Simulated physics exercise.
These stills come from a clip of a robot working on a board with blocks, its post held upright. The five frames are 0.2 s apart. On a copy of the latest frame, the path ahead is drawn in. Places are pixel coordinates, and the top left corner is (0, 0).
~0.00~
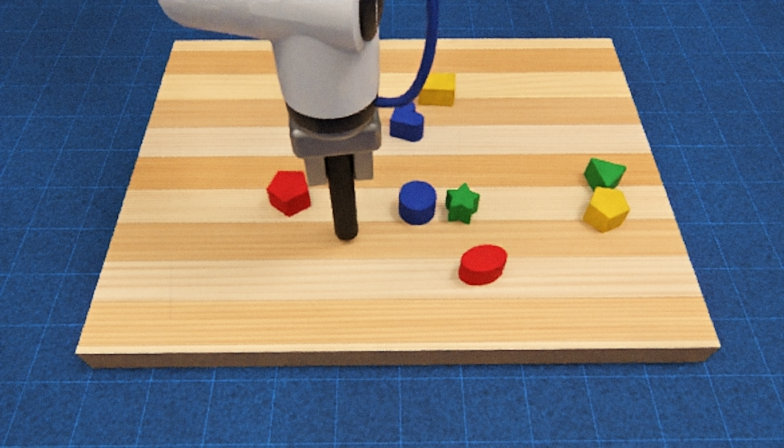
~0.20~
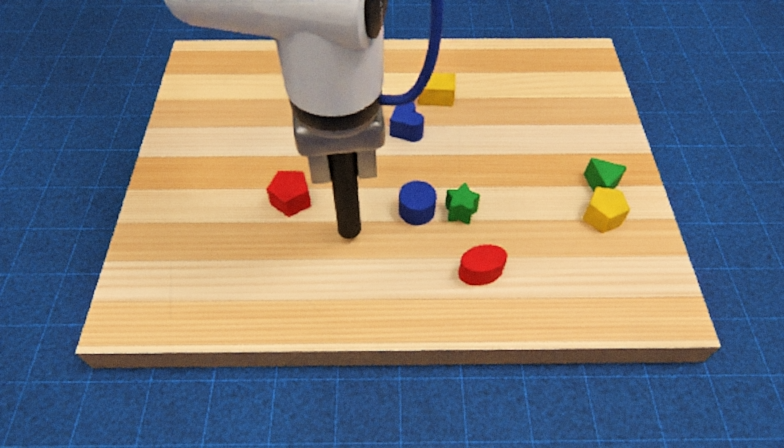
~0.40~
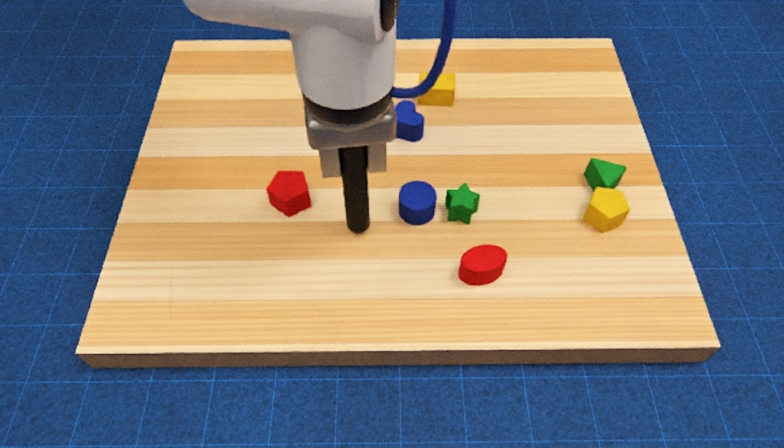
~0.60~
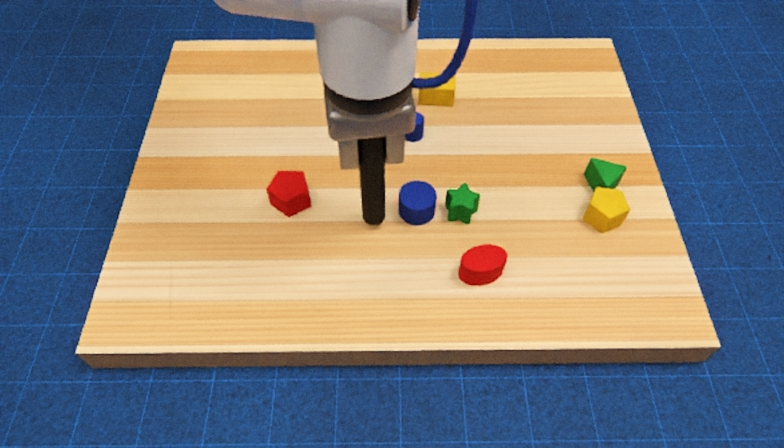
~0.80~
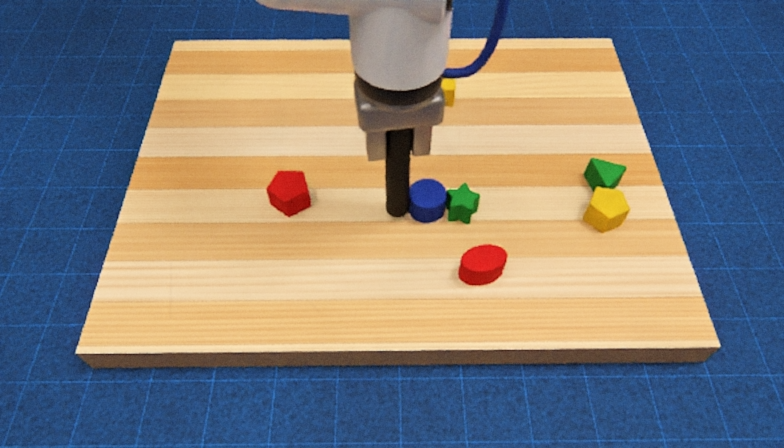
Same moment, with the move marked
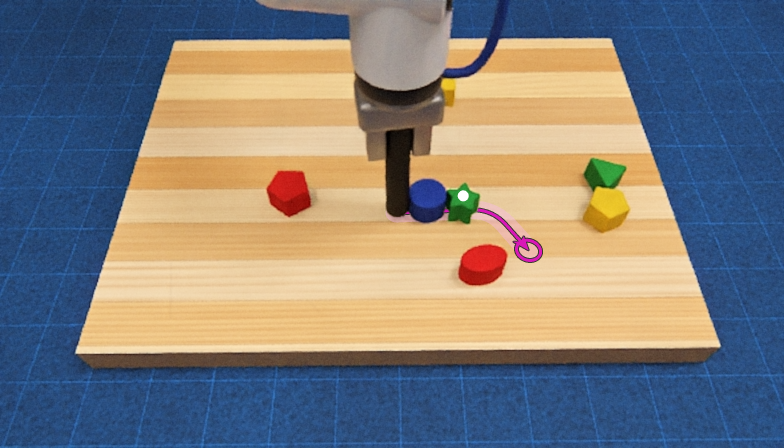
A robot arm with a black post glides a short way right and slightly back over a striped wooden board on a blue gridded surface, seen from above and in front by a still camera. A red pentagon sits left, a blue disc and green star near the middle, a red oval in front, yellow and green blocks right, and blue and yellow blocks behind. The post meets the disc and nudges it right, against the star.
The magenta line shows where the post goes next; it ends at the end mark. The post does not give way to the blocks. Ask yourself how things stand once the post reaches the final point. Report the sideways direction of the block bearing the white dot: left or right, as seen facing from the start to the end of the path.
It moves left.
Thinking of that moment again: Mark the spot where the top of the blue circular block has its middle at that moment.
I'd guess (502, 175).
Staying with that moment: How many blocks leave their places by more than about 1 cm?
There will be two blocks displaced.
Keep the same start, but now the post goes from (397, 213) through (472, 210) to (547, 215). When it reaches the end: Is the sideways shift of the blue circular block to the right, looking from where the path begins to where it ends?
No, that is not how it ends up.
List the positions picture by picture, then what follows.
The first frame shows lower end of the post (347, 231), tops of blocks, blue circular block (418, 195), green star (463, 196), red elliptical block (484, 257).
The second frame shows post (350, 229), blocks as before.
The third frame shows post (358, 224), blocks as before.
The fourth frame shows post (374, 216), blocks as before.
The fifth frame shows post (397, 208), blue circular block (428, 193), green star (463, 196), red elliptical block (484, 257).
The drawn path runs from (397, 213) over (447, 211) and (495, 216) to (529, 250); the dot is on the green star.
The first path, step by step. One third of the way, post (448, 206); blue circular block (476, 184); green star (506, 195), turned 30° clockwise.
Two thirds of the way, post (496, 211); blue circular block (502, 175); green star (523, 196), turned 65° clockwise.
At the end, post (530, 246); blue circular block (502, 175); green star (530, 199), turned 35° clockwise; red elliptical block not moved.
